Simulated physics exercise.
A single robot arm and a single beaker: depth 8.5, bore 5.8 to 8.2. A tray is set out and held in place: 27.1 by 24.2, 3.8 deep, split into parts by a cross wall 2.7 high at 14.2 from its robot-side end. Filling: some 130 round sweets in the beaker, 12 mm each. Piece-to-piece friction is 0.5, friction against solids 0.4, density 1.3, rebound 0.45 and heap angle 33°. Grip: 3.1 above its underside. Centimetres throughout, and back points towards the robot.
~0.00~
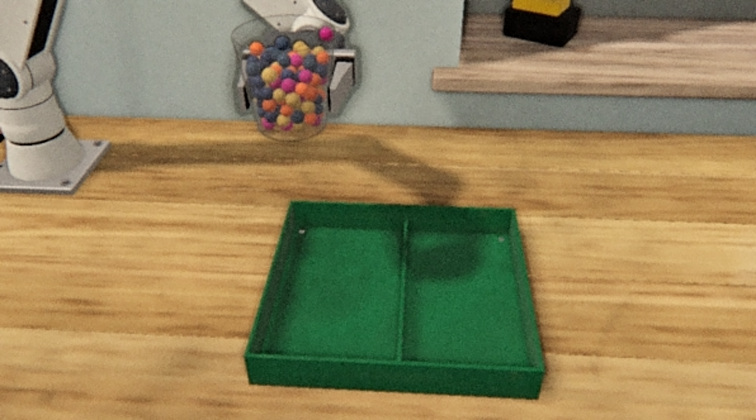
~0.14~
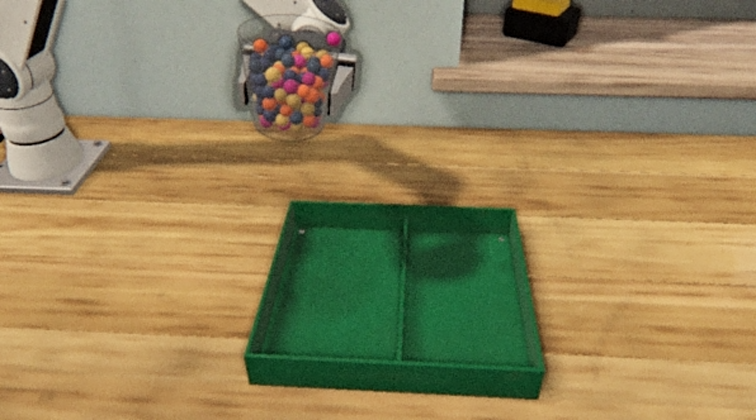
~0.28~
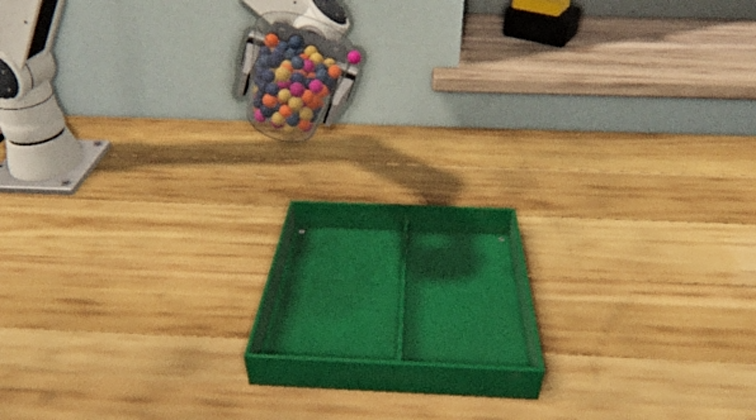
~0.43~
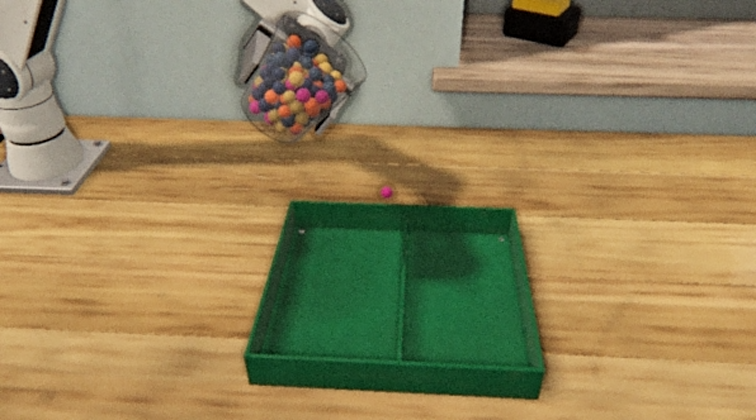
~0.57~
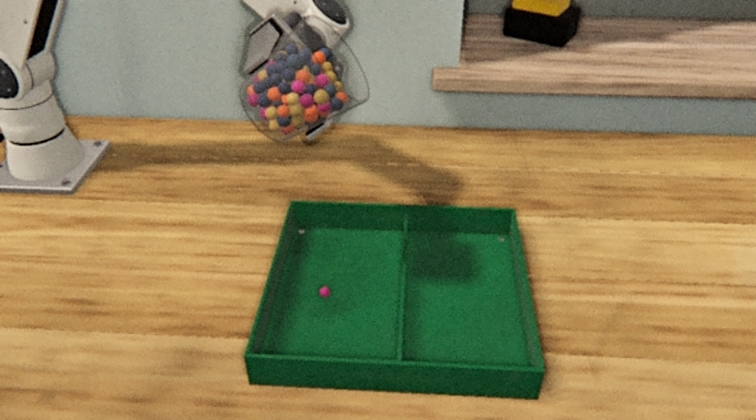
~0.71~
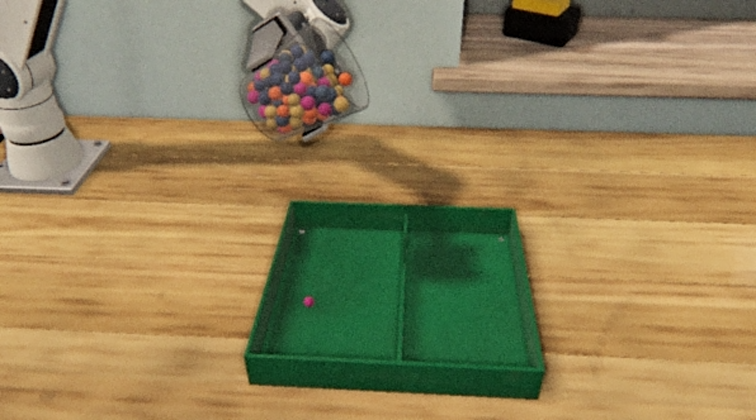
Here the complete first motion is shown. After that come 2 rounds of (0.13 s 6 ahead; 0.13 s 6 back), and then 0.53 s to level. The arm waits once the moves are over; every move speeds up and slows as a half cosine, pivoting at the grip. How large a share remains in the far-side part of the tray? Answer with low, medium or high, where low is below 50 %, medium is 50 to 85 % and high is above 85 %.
Low.
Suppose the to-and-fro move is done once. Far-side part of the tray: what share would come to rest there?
Estimate: Around 25 %.
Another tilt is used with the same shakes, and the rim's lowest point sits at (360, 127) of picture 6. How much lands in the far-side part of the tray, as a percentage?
My estimate is some 60 per cent.
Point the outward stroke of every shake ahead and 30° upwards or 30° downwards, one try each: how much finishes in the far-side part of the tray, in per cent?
Result: Approx. 60 % and 15 %, one try each.
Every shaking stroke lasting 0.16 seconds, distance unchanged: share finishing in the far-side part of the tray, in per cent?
Estimate for that case: 20 %.
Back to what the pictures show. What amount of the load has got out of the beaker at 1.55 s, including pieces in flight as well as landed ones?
Near 50 per cent.
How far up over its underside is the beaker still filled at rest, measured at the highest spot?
I'd put it at close to 6.5 centimetres.
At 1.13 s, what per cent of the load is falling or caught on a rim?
My guess is some 4 in a hundred.
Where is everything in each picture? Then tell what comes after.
The first frame shows beaker middle at (288, 82), level; upper third of the load around (289, 65), from x 255 to 325, top at y 35; 126 in the beaker.
The second frame shows beaker middle at (290, 82), tilted 6° forward; upper third of the load around (291, 66), from x 255 to 335, top at y 40.
The third frame shows beaker middle at (293, 83), tilted 20° forward; upper third of the load around (291, 66), from x 260 to 355, top at y 40; 125 in the beaker, 1 in flight or on a rim.
The fourth frame shows beaker middle at (297, 85), tilted 38° forward; upper third of the load around (293, 69), from x 255 to 385, top at y 40; 125 in the beaker, 1 in flight or on a rim.
The fifth frame shows beaker middle at (299, 87), tilted 52° forward; upper third of the load around (294, 70), from x 255 to 340, top at y 50; 125 in the beaker, 1 in the robot-side part.
The sixth frame shows beaker middle at (300, 88), tilted 58° forward; upper third of the load around (295, 73), from x 255 to 345, top at y 50; 125 in the beaker, 1 in the robot-side part.
After 1.13 s, tilted 58° forward, highest piece 27 above the table; 85 in the beaker, 29 in the far-side part, 6 in the robot-side part, 1 on the table or floor, 5 in flight or on a rim.
After 1.55 s, tilted 20° forward, highest piece 28 above the table; 60 in the beaker, 40 in the far-side part, 19 in the robot-side part, 7 on the table or floor.
After 1.96 s, level, highest piece 29 above the table; 60 in the beaker, 40 in the far-side part, 19 in the robot-side part, 7 on the table or floor.
After 3.01 s, level, highest piece 29 above the table; 60 in the beaker, 40 in the far-side part, 19 in the robot-side part, 7 on the table or floor.
At rest, 60 in the beaker, 40 in the far-side part, 19 in the robot-side part, 7 on the table or floor. That is 32 % in the far-side part of the tray.
